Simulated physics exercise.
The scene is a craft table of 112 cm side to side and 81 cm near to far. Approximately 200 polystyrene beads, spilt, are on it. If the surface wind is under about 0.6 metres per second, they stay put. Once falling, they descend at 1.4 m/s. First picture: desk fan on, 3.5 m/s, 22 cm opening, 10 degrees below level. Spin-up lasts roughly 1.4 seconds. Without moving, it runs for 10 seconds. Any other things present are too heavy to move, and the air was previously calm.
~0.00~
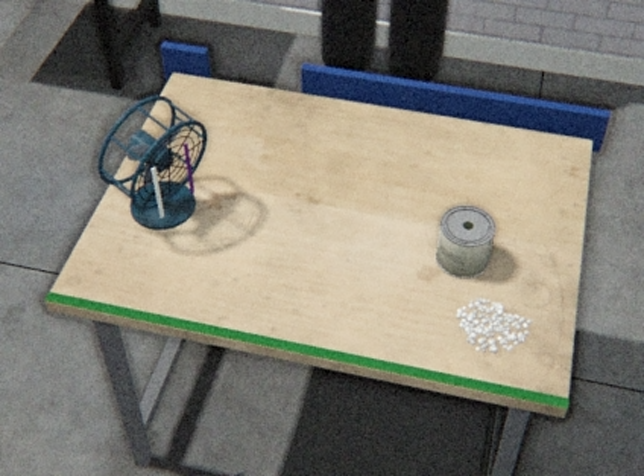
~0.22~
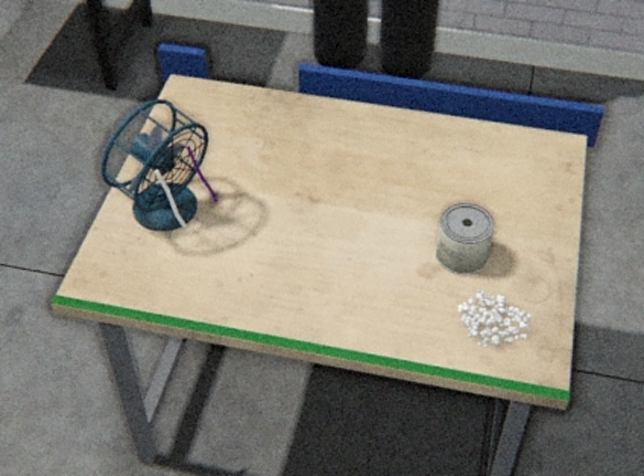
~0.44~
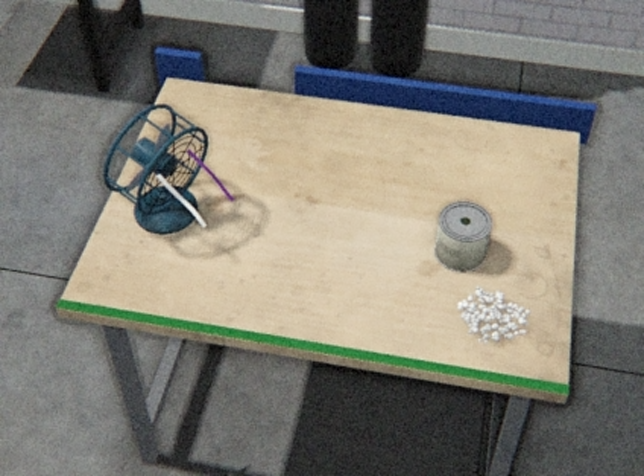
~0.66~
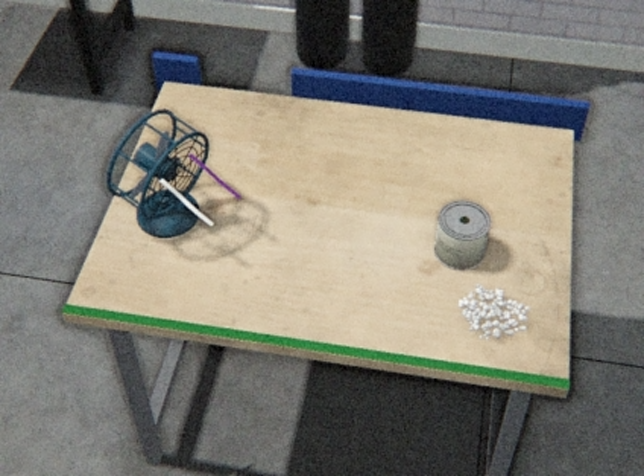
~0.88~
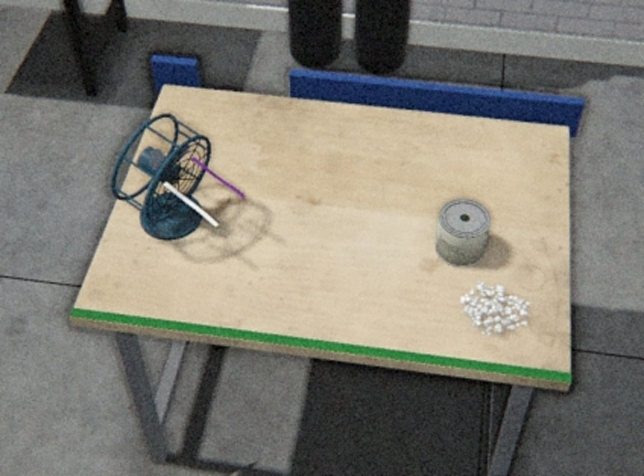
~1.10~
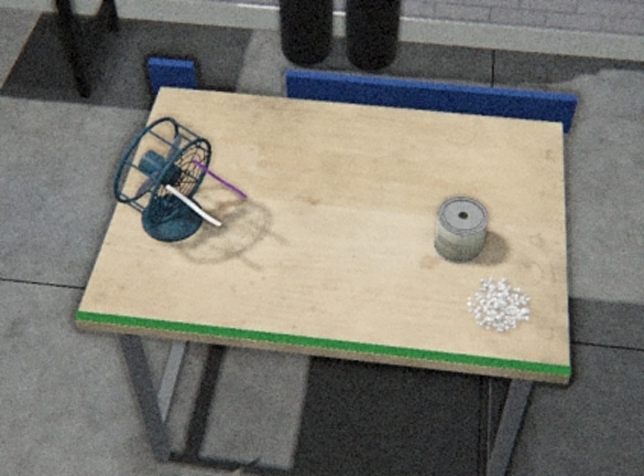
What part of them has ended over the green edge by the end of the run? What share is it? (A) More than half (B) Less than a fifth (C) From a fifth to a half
Answer: B.
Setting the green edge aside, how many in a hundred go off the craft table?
Near 90 %.
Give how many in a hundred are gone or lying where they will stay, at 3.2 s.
That works out to some 90 %.
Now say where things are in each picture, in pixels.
The middle of the polystyrene beads is near (492, 326), none has stirred yet and the mouth of the desk fan is at (154, 153), in the first picture.
The middle of the polystyrene beads is near (493, 321), none has stirred yet and the green edge is centred on (299, 351), in the second picture.
The middle of the polystyrene beads is near (492, 317), none has stirred yet and the top of a tin is at (466, 221), in the third picture.
The middle of the polystyrene beads is near (492, 314) and none has stirred yet, in the fourth picture.
The middle of the polystyrene beads is near (494, 310) and none has stirred yet, in the fifth picture.
The middle of the polystyrene beads is near (500, 307), the farthest in sight from the desk fan is at (527, 319) and about 30 % have left their places, in the sixth picture.
After 2.0 s, 0 % are over the green edge; 92 % have settled or left.
After 3.2 s, 0 % are over the green edge; 92 % have settled or left.
After 5.5 s, 0 % are over the green edge; 92 % have settled or left.
After 10.0 s, at the end, 0 % are over the green edge.
